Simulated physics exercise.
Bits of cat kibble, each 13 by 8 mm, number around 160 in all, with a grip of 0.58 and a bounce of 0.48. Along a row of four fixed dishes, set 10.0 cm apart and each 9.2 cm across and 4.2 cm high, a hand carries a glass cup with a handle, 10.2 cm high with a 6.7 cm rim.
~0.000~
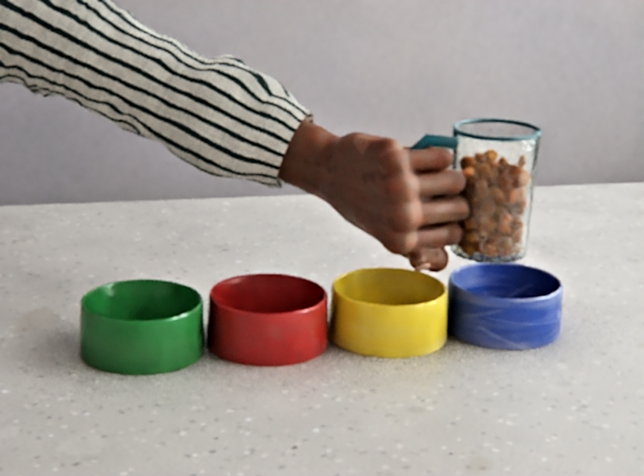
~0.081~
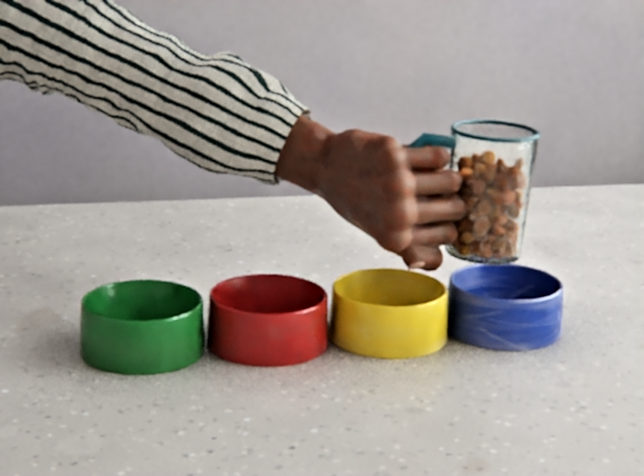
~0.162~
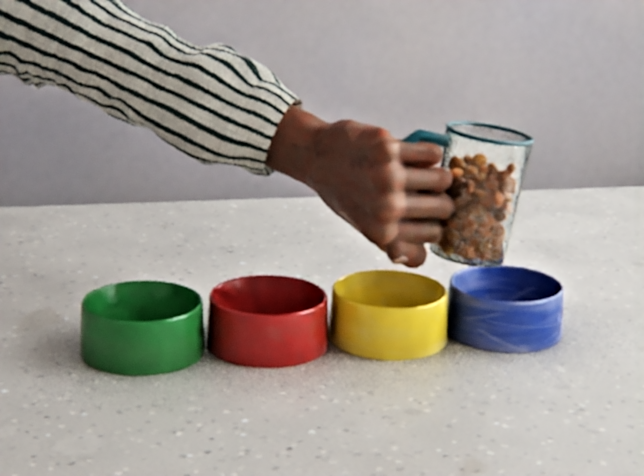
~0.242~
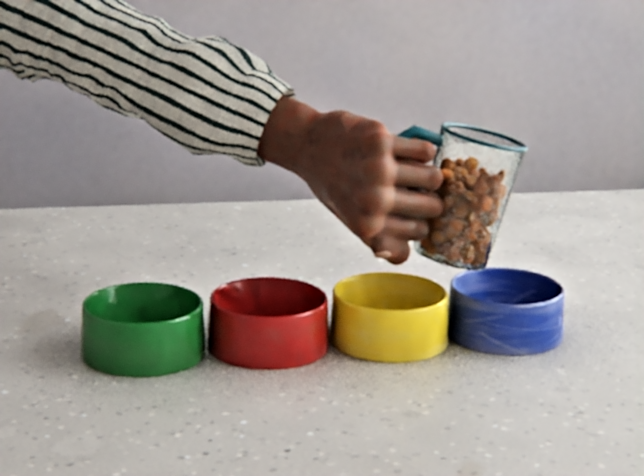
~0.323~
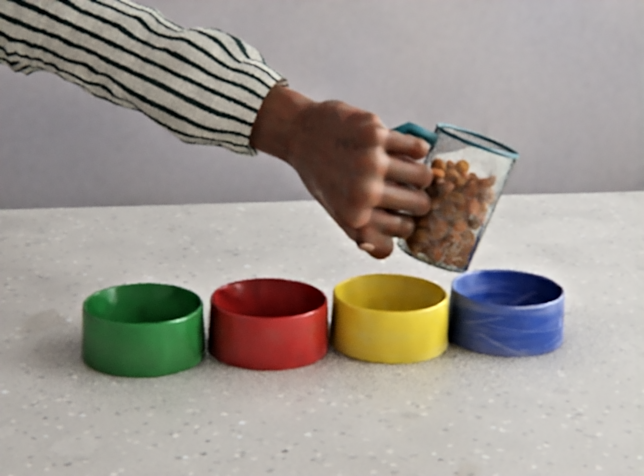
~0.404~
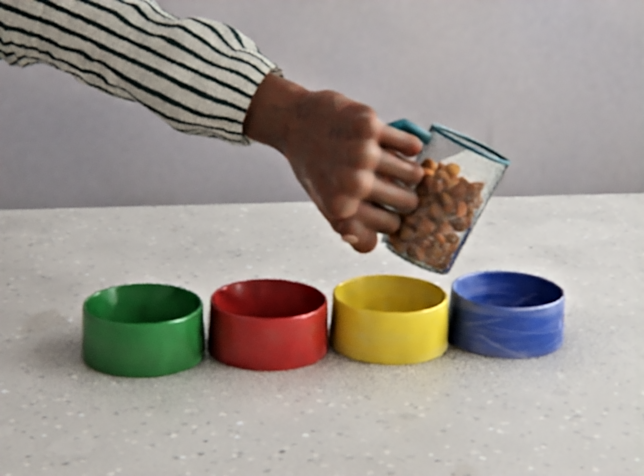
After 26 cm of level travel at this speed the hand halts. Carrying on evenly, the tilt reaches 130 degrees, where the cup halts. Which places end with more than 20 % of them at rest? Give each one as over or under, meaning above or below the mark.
Red: Over, blue: Under, green: Under, yellow: Under, counter: Under.
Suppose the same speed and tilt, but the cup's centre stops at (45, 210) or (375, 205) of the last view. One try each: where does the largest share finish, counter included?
On the first run most goes to red, and on the second to yellow.
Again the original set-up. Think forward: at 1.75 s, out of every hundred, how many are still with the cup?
Reading: Approx. 85 %.
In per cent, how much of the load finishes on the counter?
Roughly 5 in a hundred.
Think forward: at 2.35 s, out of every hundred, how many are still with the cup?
Roughly 0 per cent of the load.
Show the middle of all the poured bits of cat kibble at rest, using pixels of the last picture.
About (263, 321).
Then, at 1.21 s, tilt 80 degrees; cup holds 100 %.
Then, at 1.75 s, tilt 118 degrees; cup holds 85 %, red 10 %.
Then, at 2.35 s, tilt 130 degrees; cup holds 0 %, red 95 %.
By 2.7 s all is still; red 95 %, blue 0 %, green 0 %, yellow 0 %, counter 5 %.
